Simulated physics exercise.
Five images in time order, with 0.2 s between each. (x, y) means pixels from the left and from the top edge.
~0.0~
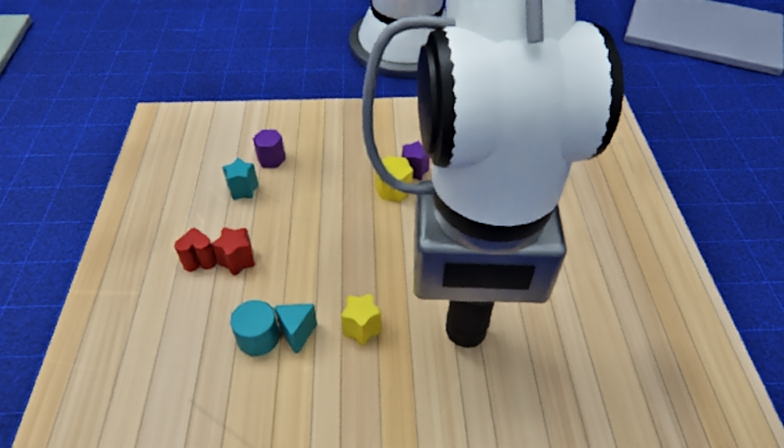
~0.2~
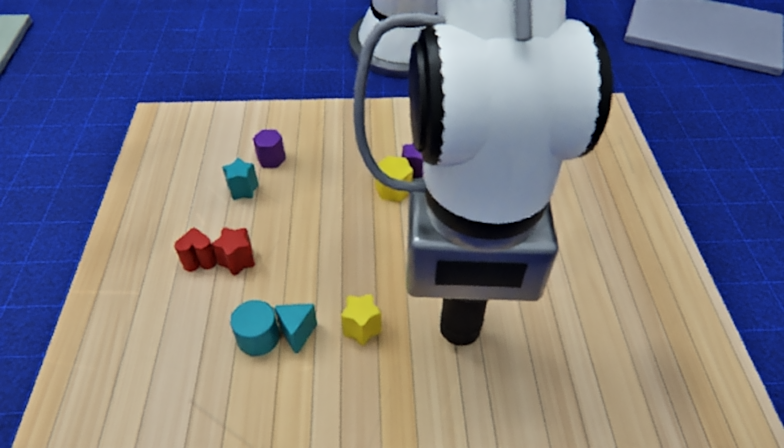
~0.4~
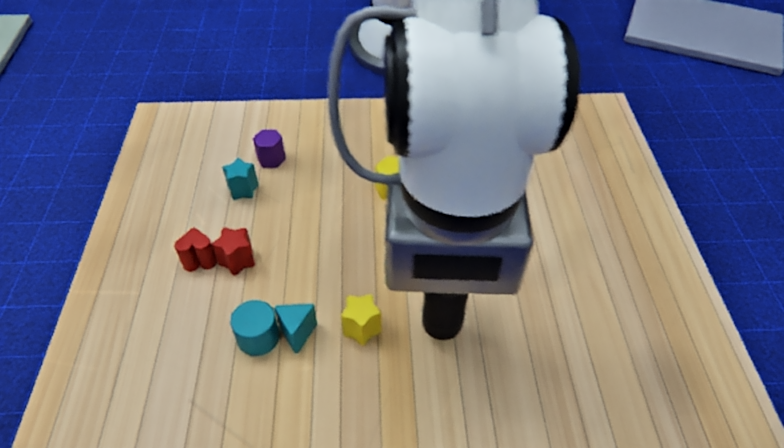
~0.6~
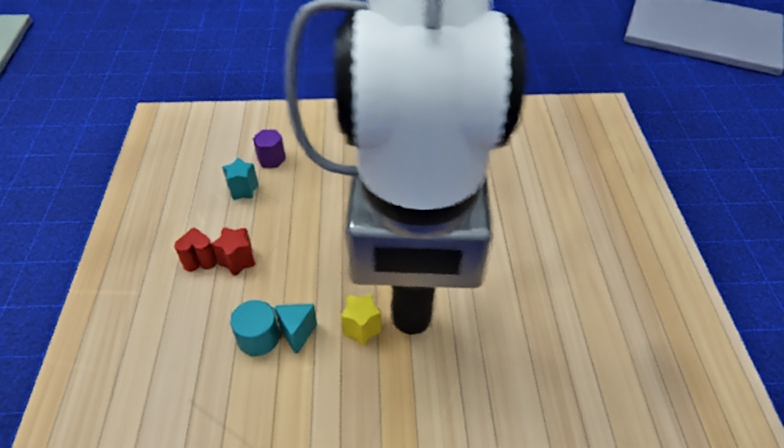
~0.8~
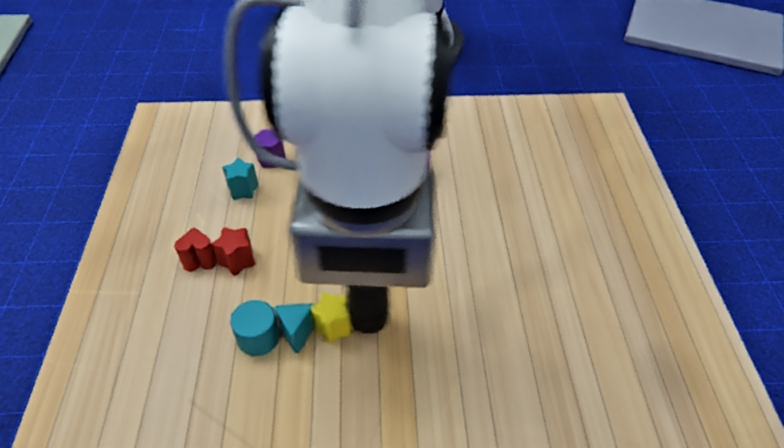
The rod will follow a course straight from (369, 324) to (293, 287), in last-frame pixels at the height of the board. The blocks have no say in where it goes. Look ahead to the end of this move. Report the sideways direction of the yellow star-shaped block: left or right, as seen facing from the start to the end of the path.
Its sideways move is to the left.
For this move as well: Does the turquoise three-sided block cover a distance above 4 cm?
The answer is yes.
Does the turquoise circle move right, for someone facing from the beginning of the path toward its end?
That would be a no.
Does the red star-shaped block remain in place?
Yes
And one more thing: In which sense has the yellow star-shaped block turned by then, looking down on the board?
The yellow star-shaped block rotates counterclockwise.
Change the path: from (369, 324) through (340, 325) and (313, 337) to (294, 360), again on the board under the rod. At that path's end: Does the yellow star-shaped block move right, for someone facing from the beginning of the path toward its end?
Yes, I think so.
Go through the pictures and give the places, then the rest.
The first picture shows rod tip (466, 331); block tops, red star-shaped block (231, 239); turquoise circle (252, 318); turquoise three-sided block (293, 314); yellow star-shaped block (361, 308).
The second picture shows rod (460, 329); blocks unchanged.
The third picture shows rod (442, 324); blocks unchanged.
The fourth picture shows rod (412, 318); blocks unchanged.
The fifth picture shows rod (369, 317); red star-shaped block (231, 239); turquoise circle (252, 318); turquoise three-sided block (293, 314); yellow star-shaped block (331, 307).
On the path given first. Halfway along, rod (329, 297); turquoise circle (227, 320); turquoise three-sided block (260, 304); yellow star-shaped block (294, 297), turned 20° anticlockwise.
At the end, rod (291, 280); red star-shaped block in place; turquoise circle (209, 327); turquoise three-sided block (231, 300), turned 30° anticlockwise; yellow star-shaped block (260, 287), turned 35° anticlockwise.
